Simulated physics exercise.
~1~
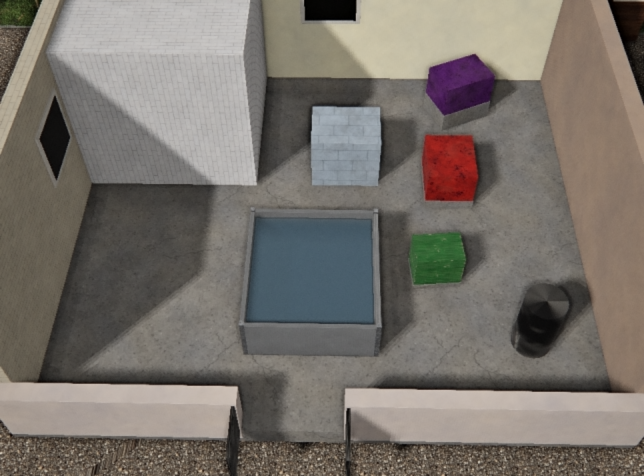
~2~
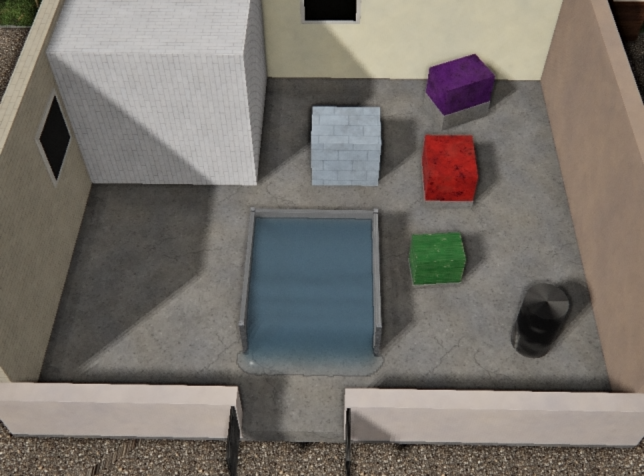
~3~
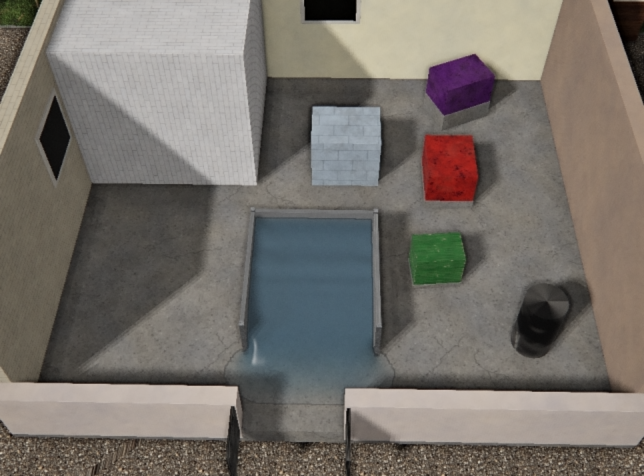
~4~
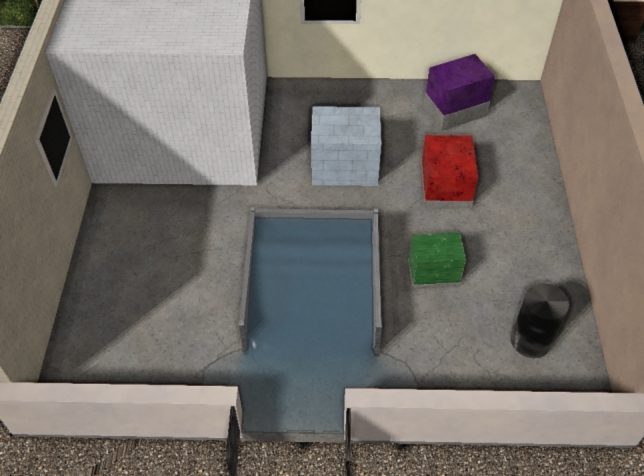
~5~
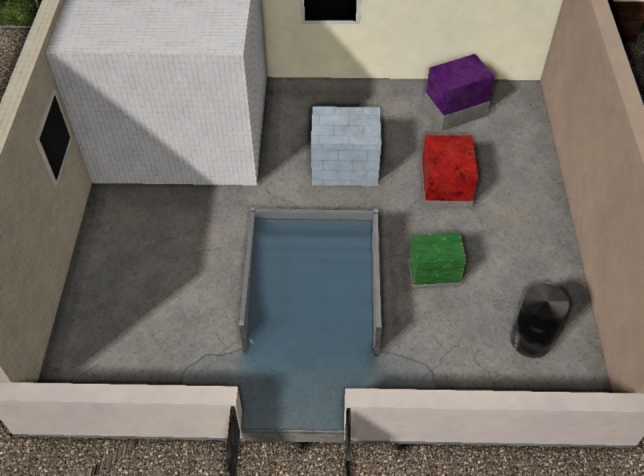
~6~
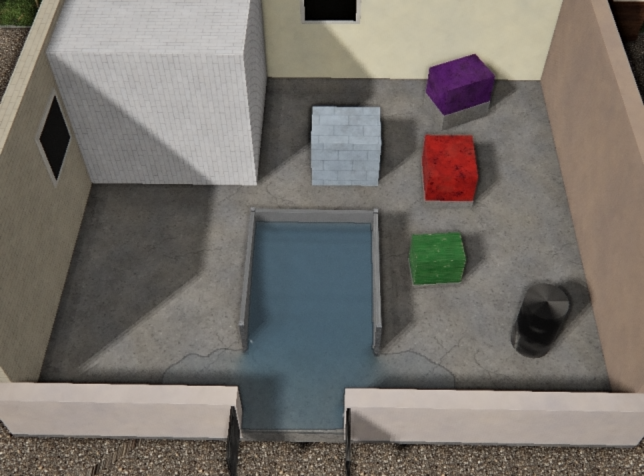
Water pours from the near side of an open grey tank in a walled yard, runs forward across the concrete into the gap in the low front wall, and spreads slightly sideways, while the coloured blocks and dark barrel stay still.
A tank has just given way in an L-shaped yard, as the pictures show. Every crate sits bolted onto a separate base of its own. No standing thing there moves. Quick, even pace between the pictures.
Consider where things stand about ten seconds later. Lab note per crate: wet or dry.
One by one: I expect the red crate to stay untouched; I expect the purple crate to stay untouched; I expect the green crate to stay untouched.
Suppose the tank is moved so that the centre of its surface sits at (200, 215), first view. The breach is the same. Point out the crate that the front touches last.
I'd go with the purple one.
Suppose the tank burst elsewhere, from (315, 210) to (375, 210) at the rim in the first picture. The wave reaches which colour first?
The red crate, by my reading.
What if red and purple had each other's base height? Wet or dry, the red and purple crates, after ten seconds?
First the red crate, which stays clear; then the purple crate, which stays clear.
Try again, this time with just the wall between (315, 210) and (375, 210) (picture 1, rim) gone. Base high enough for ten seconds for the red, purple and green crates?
Result: Red is swamped; purple is not reached; green is swamped.
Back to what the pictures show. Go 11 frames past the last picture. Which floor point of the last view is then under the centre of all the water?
I'd say around (325, 342).
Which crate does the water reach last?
Looks like the crate marked purple to me.
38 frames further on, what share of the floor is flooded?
My estimate is roughly 55 percent.
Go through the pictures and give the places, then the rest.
The open tank at (312, 268) is whole and still, in the first picture.
Water pours out at (311, 344) and has run to (241, 355), in the second picture.
Water pours out at (311, 345) and has run to (234, 379), in the third picture.
The front is at a hidden place, out from the gap at (311, 346), in the fourth picture.
The front is at a hidden place, out from the gap at (311, 346), in the fifth picture.
Water pours out at (311, 346) and has run to a hidden place, in the sixth picture.
A moment on, water covers 15 % of the floor; the red crate not reached, the purple crate not reached, the green crate not reached.
Next, water covers 25 % of the floor; the red crate not reached, the purple crate not reached, the green crate not reached.
Then, water covers 35 % of the floor; the red crate not reached, the purple crate not reached, the green crate water round its plinth.
Later, water covers 55 % of the floor; the red crate water round its plinth, the purple crate water round its plinth, the green crate water round its plinth.
In the end, water covers 75 % of the floor; the red crate stayed above the water, the purple crate stayed above the water, the green crate stayed above the water.
